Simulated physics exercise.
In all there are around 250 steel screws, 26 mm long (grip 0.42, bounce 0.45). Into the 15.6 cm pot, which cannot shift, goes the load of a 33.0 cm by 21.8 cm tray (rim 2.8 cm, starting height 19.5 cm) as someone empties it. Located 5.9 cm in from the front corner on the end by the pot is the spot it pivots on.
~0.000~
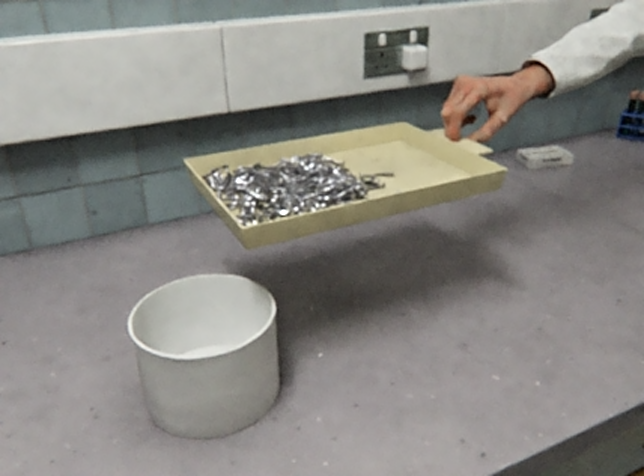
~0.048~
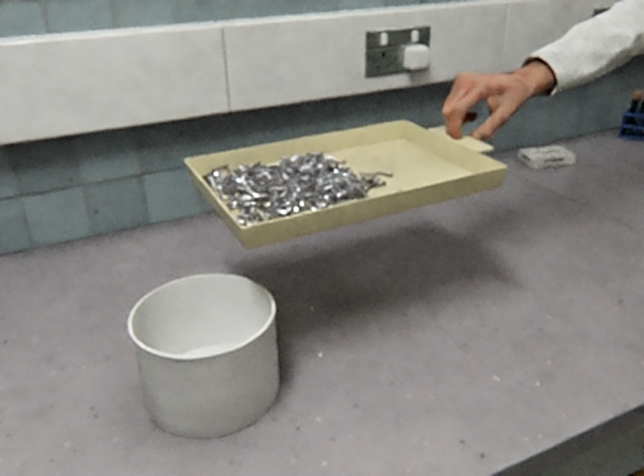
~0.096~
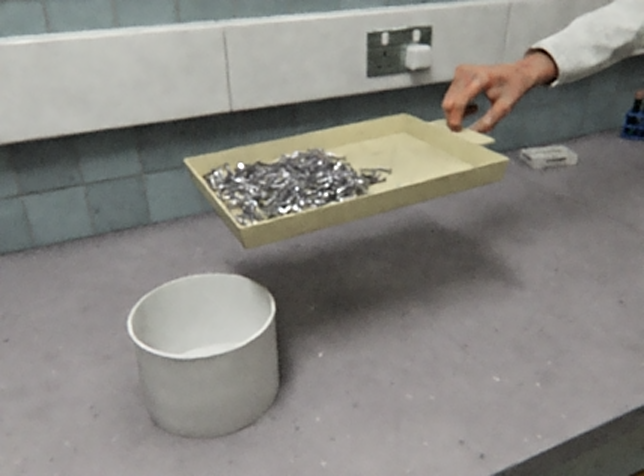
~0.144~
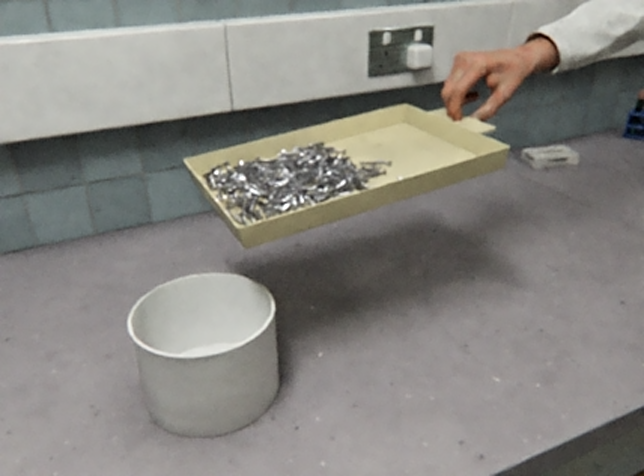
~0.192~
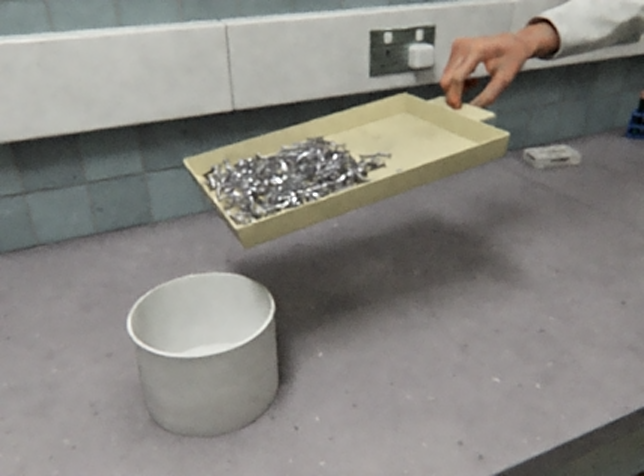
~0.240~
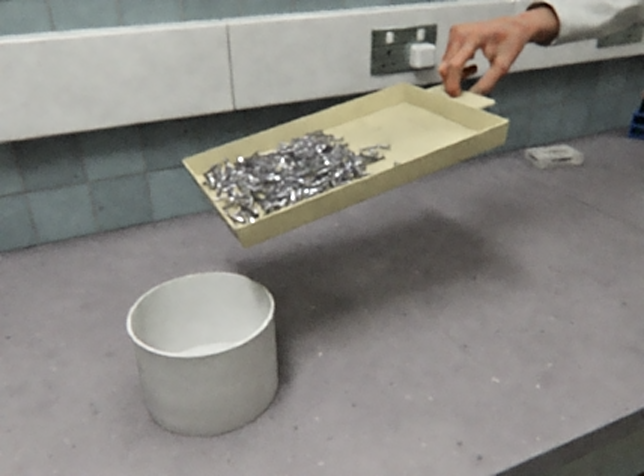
A hand held a cream tray of small shiny metal pieces above a grey bench, near a pale round pot, then raised its right end a little, leaving the tray sloping gently down leftward.
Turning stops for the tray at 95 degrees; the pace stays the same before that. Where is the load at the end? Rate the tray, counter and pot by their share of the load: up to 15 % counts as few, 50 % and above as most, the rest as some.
Tray: Few; counter: Most; pot: Some.
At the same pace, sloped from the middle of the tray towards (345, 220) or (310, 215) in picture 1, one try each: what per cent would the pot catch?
Estimate: Some 45 % and some 75 % respectively.
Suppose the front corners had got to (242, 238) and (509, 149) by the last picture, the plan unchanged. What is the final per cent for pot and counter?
Pot 55; counter 45.
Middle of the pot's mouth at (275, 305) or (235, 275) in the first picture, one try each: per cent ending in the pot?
Roughly 0 and 45 percent.
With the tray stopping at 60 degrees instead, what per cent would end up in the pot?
5 per cent.
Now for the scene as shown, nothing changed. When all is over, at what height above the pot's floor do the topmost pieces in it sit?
Measured height: Approx. 2.0 cm.
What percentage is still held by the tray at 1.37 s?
Close to 90 in a hundred parts of the load.
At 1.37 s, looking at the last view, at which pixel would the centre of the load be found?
Close to pixel (203, 191).
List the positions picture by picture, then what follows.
Tray tilt 0 degrees, front corners at (245, 225) and (502, 168); middle of the pieces at (295, 181); pot at (203, 311), in the first frame.
Tray tilt 1 degrees, front corners at (244, 225) and (503, 166); middle of the pieces at (295, 180), in the second frame.
Tray tilt 2 degrees, front corners at (243, 225) and (504, 158); middle of the pieces at (295, 178), in the third frame.
Tray tilt 5 degrees, front corners at (241, 225) and (504, 146), lowest corner left back; middle of the pieces at (294, 174), in the fourth frame.
Tray tilt 8 degrees, front corners at (240, 225) and (504, 134), lowest corner left back; middle of the pieces at (293, 170), in the fifth frame.
Tray tilt 11 degrees, front corners at (238, 225) and (503, 121), lowest corner left back; middle of the pieces at (292, 166); pot at (202, 310). Its pace works out near 60 degrees a second, in the sixth frame.
After 0.92 s, tilt 50 degrees; the tray holds 100 %, the pot 0 %.
Then, at 1.37 s, tilt 77 degrees; the tray holds 90 %, the pot 0 %.
After 1.89 s, tilt 95 degrees; the tray holds 10 %, the pot 35 %.
At rest (3.1 s), tray 0 %, counter 55 %, pot 45 %.
